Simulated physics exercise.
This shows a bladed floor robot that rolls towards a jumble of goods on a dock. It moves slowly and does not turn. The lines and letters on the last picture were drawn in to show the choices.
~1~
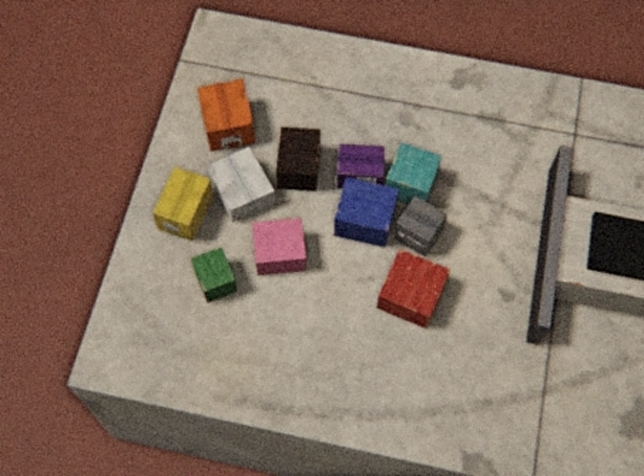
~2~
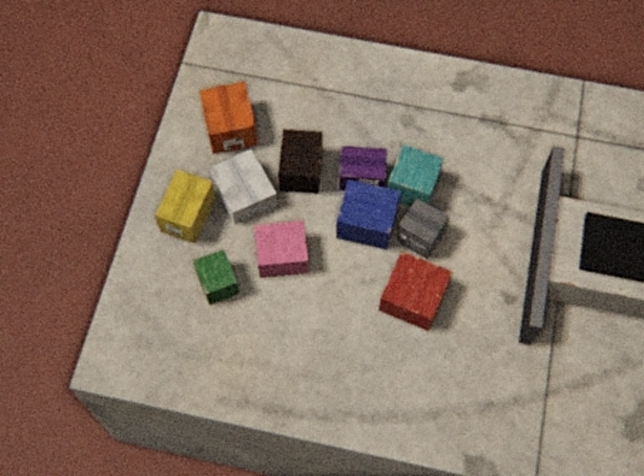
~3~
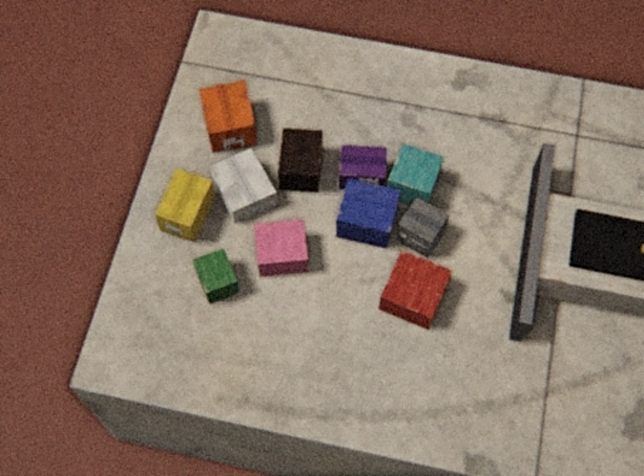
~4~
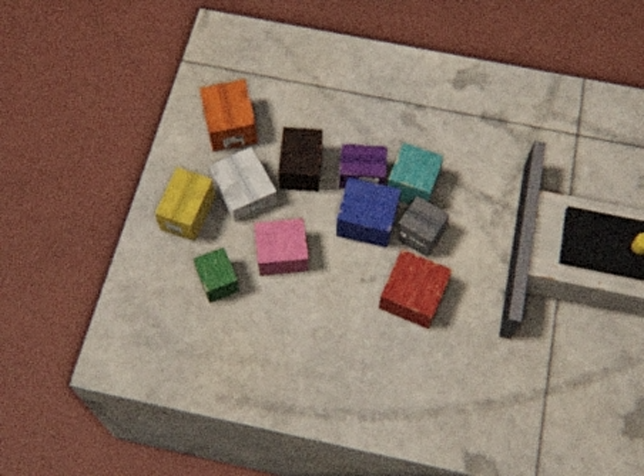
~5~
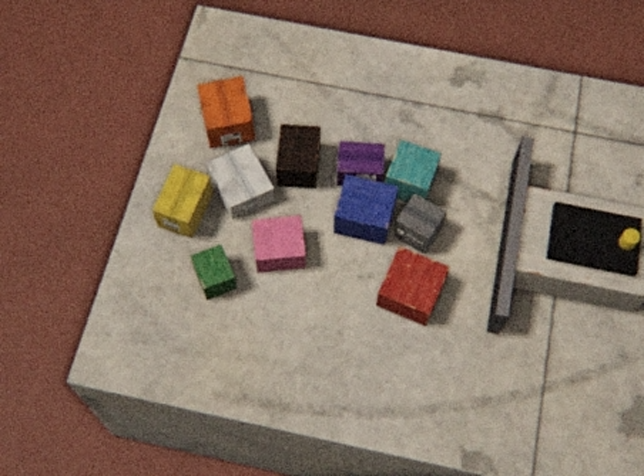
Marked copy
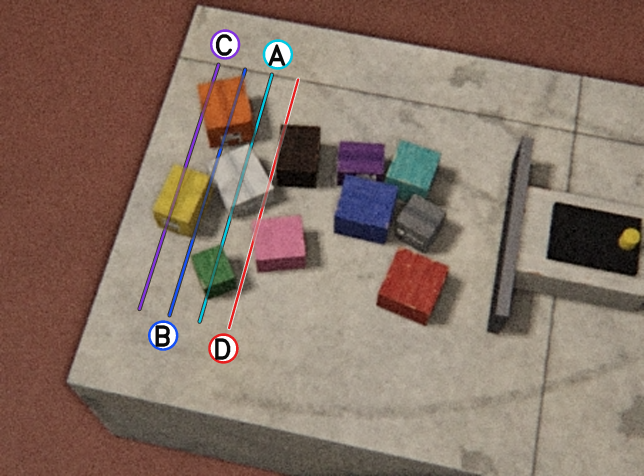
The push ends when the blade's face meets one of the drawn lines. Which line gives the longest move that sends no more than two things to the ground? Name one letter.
As far as mark D.
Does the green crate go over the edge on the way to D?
By then, no.
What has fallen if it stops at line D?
The orange parcel goes over.
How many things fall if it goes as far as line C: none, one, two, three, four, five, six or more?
In all, six or more.
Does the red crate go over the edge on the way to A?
No.
On the marked copy, A at (238, 190); B at (210, 185); C at (182, 179); D at (266, 196).
Following D. Soon after the start, robot (497, 218); red crate (375, 281); turquoise crate (403, 174).
Later, robot (407, 200); orange parcel (202, 106); yellow box (168, 213).
In the end, robot (338, 187); orange parcel over the edge; white parcel (148, 165); one fallen.
As for the rest, A drops four; B drops five; C drops seven.
